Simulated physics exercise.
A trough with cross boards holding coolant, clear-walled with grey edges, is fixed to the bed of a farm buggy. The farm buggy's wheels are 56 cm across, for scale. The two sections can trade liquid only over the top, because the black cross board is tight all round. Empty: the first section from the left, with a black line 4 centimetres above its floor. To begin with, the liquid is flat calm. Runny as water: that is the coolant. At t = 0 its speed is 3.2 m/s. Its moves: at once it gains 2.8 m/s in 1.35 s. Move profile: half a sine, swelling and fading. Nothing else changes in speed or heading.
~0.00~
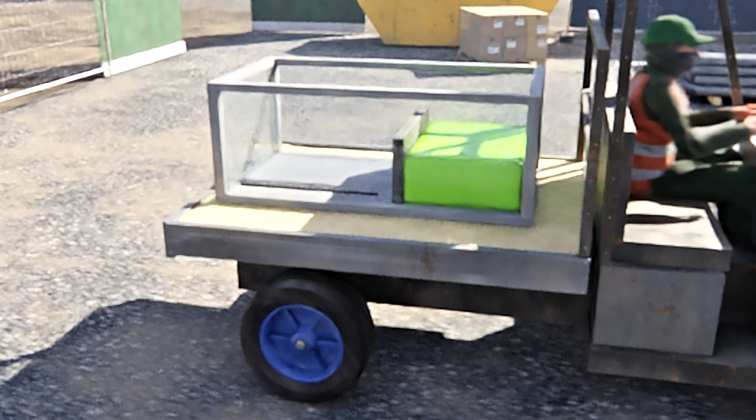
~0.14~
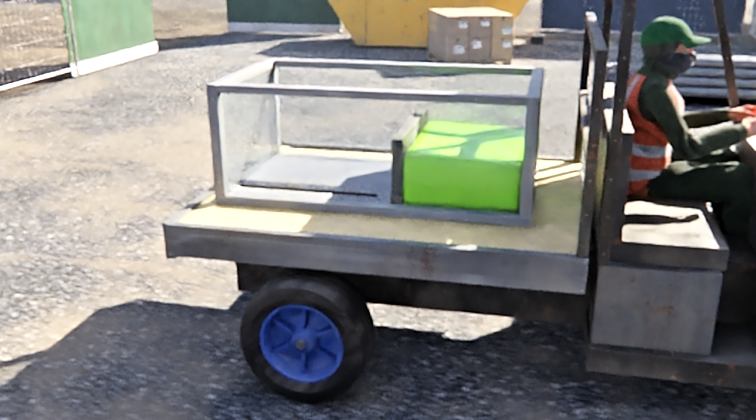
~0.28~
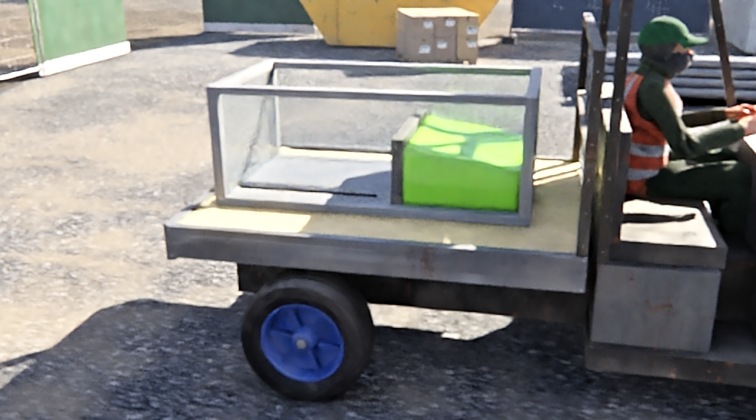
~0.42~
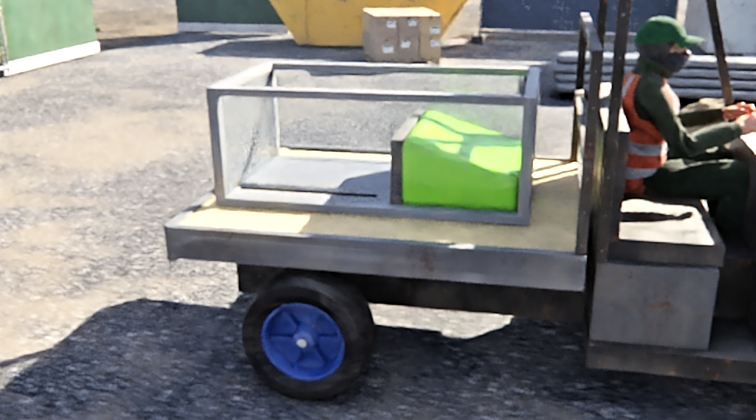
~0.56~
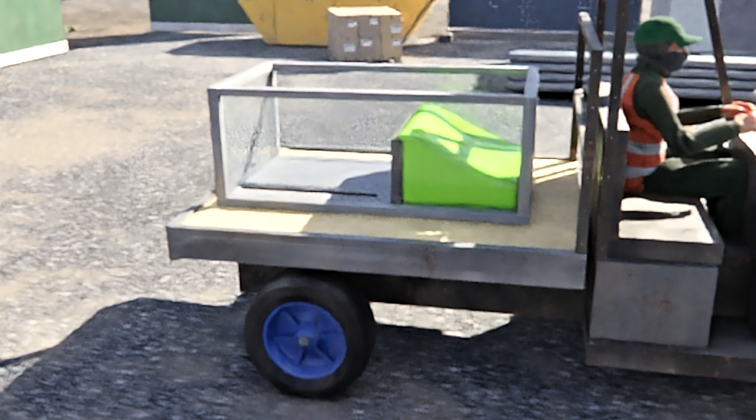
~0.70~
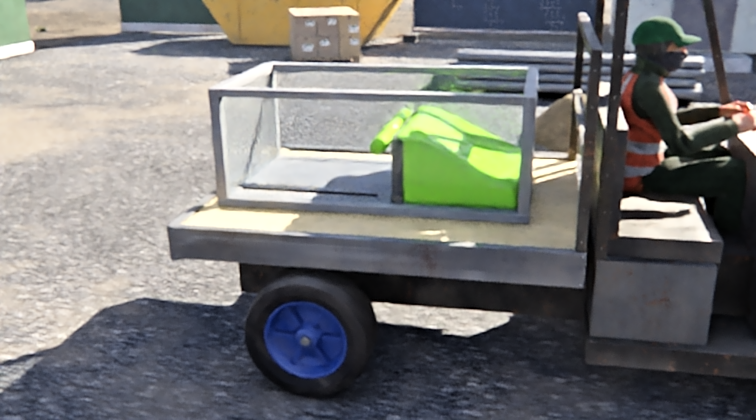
In this clip, a driver in a green cap steers a farm buggy rightward, carrying a clear-walled, grey-edged trough; bright green liquid in its right section tilts, piles up against the divider, then begins surging over it leftward.
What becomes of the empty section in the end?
It fills short of the line.
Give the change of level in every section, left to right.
Going from the left, it's 1 up and then 1 down.
After 1.10 s the sections hold 1, 21 cm, left to right.
After 1.50 s the sections hold 1, 21 cm, left to right.
After 2.00 s the sections hold 1, 21 cm, left to right.
After 4.34 s the sections hold 1, 21 cm, left to right.
